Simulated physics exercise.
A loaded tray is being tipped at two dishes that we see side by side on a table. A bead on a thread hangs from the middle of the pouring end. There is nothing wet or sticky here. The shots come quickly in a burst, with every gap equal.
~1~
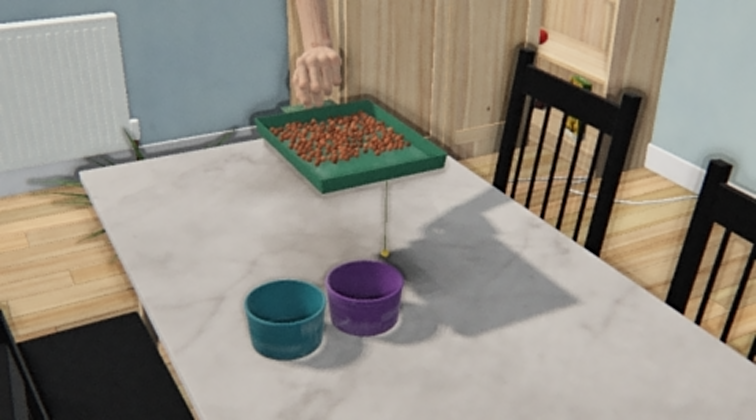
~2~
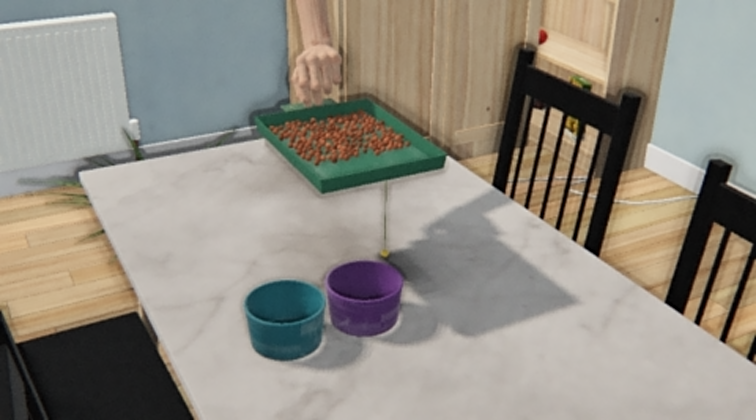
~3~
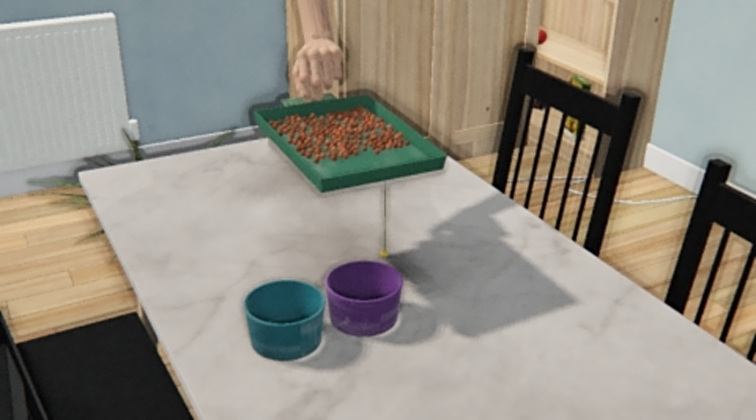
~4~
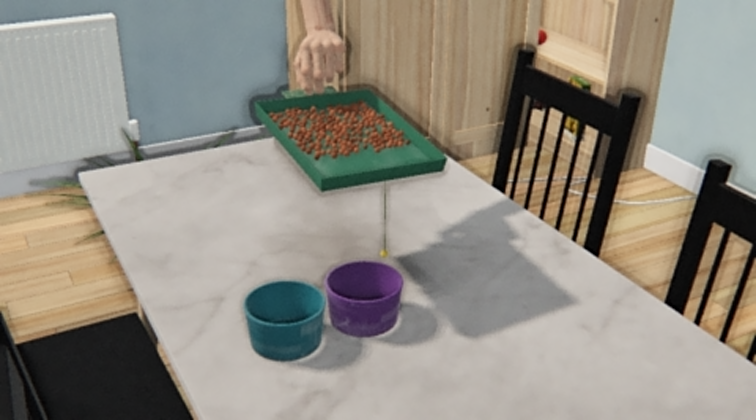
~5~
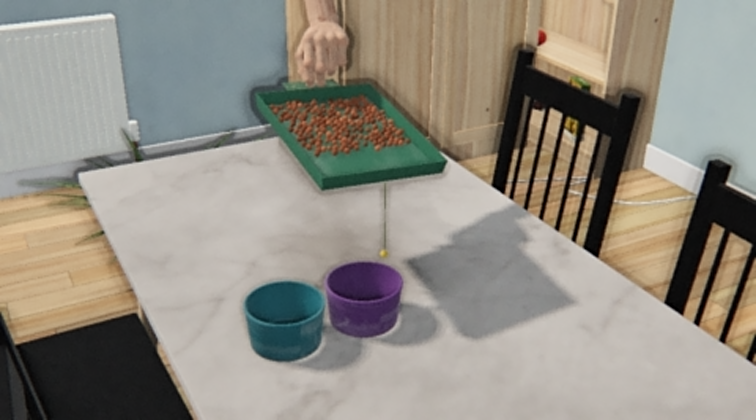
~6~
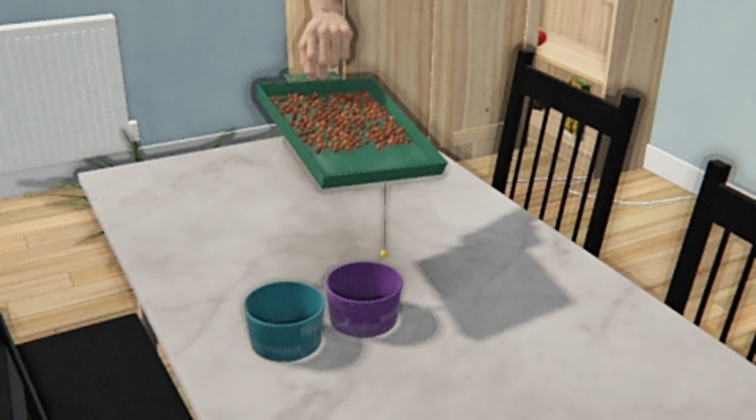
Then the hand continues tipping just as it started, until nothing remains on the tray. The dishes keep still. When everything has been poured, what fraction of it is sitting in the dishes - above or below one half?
Pretty clear the dishes gather a lesser part of what falls.
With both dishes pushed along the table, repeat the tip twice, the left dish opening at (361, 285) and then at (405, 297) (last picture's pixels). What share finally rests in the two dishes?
About 90 per cent first, then about 10 per cent.
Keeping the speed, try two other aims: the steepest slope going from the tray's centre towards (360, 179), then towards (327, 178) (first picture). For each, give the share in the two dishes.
Roughly 80 percent, then 40 percent.
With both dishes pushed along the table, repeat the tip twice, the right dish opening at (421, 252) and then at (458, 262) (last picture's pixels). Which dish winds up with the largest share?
Placement one: The right-positioned dish. Placement two: The right-positioned dish.
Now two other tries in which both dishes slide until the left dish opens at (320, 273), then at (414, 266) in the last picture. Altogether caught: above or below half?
First try: Lower than half; second try: Higher than half.
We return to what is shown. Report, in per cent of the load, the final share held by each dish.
Left dish about 0 per cent, right dish about 0 per cent.
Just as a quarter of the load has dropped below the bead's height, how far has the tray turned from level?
I'd say close to 100 degrees.
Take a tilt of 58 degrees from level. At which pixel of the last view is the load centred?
In the last view, the load is centred close to (411, 156).
Shortly afterwards, tray tipped steeply; all but a few on the tray; only a few outside both; only a few in the air.
Next, tray tipped right over; near two thirds on the tray; near a quarter outside both; near a quarter in the air.
Some moments later, tray tipped past a quarter turn; only a few in the right dish; all but a few outside both.
In the end, tray tipped past a quarter turn; none at all in the left dish; only a few in the right dish; all but a few outside both.
